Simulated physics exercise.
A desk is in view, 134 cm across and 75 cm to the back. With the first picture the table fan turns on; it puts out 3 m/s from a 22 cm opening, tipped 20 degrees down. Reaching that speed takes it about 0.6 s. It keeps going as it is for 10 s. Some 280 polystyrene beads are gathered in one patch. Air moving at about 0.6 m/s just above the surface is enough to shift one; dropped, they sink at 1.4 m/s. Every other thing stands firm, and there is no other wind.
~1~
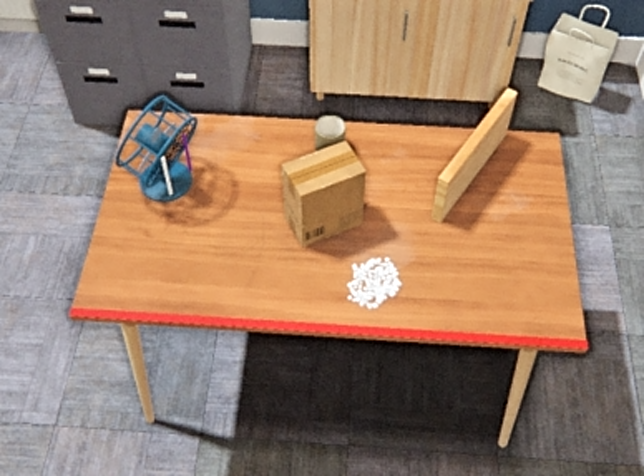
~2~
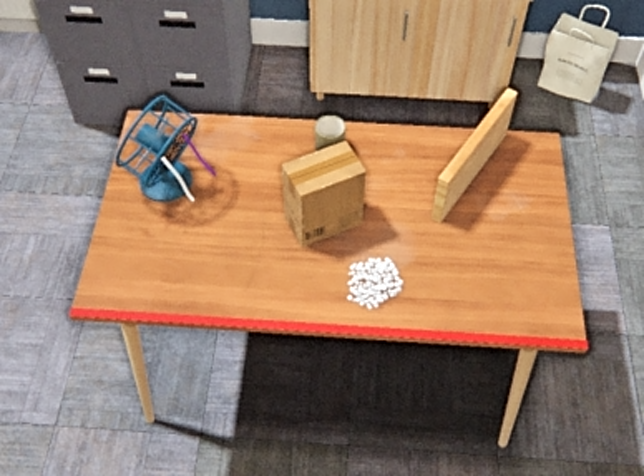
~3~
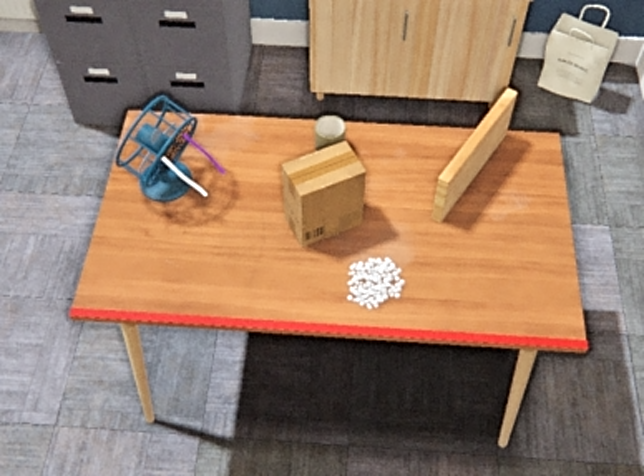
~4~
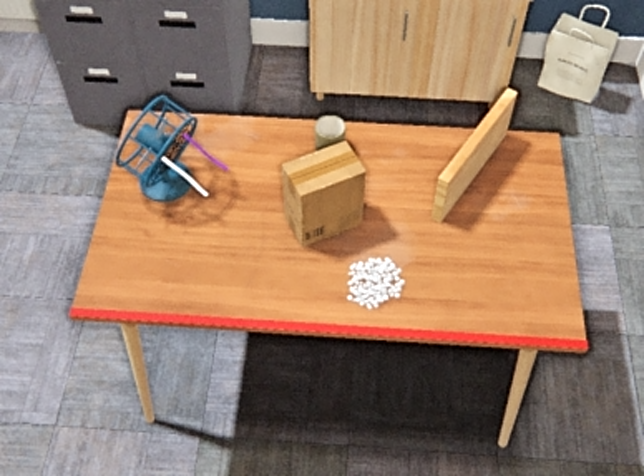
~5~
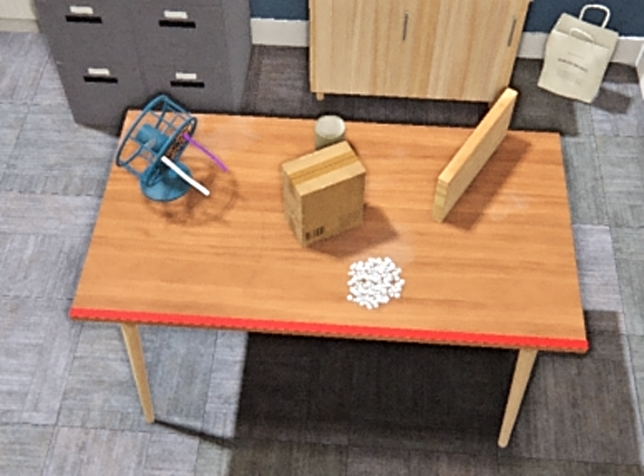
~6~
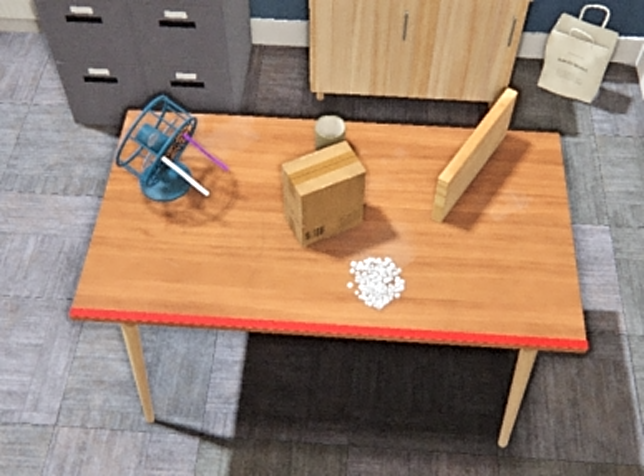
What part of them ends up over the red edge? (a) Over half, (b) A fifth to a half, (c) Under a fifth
Answer: A.
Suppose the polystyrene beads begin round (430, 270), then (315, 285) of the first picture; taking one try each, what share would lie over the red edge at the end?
First try 4 %, second try 100 %.
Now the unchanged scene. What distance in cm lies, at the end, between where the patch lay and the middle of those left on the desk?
Roughly 0 cm.
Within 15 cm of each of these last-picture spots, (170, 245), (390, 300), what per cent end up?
First spot about 0 %, second about 15 %.
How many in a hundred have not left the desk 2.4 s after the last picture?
Around 70 %.
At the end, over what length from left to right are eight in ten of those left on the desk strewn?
Around 10 centimetres from left to right.
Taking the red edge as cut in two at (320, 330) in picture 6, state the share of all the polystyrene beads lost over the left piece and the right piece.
Estimate: Left ~ 0 %; right ~ 80 %.
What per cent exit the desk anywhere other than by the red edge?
The share is about 0 %.
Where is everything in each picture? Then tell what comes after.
In the first picture, the middle of the polystyrene beads is near (376, 283), none has stirred yet and the mouth of the table fan is at (157, 142).
In the second picture, the middle of the polystyrene beads is near (377, 279), none has stirred yet and the red edge is centred on (325, 332).
In the third picture, the middle of the polystyrene beads is near (377, 279), none has stirred yet, the top of a box is at (324, 167) and the top of a board is at (480, 133).
In the fourth picture, the middle of the polystyrene beads is near (377, 279) and none has stirred yet.
In the fifth picture, the middle of the polystyrene beads is near (377, 279) and none has stirred yet.
In the sixth picture, the middle of the polystyrene beads is near (377, 280), the farthest in sight from the table fan is at (398, 296) and about 10 % have left their places.
Then, 1.2 s after the last picture, 93 % are on the move or not yet settled, 11 % are over the red edge; the middle of those still in play is near (377, 280).
Then, 2.4 s after the last picture, 72 % are on the move or not yet settled, 34 % are over the red edge; the middle of those still in play is near (374, 282).
Then, 4.7 s after the last picture, 35 % are on the move or not yet settled, 68 % are over the red edge; the middle of those still in play is near (376, 277).
Then, 9.2 s after the last picture, at the end, 83 % are over the red edge; the middle of those still in play is near (374, 274).
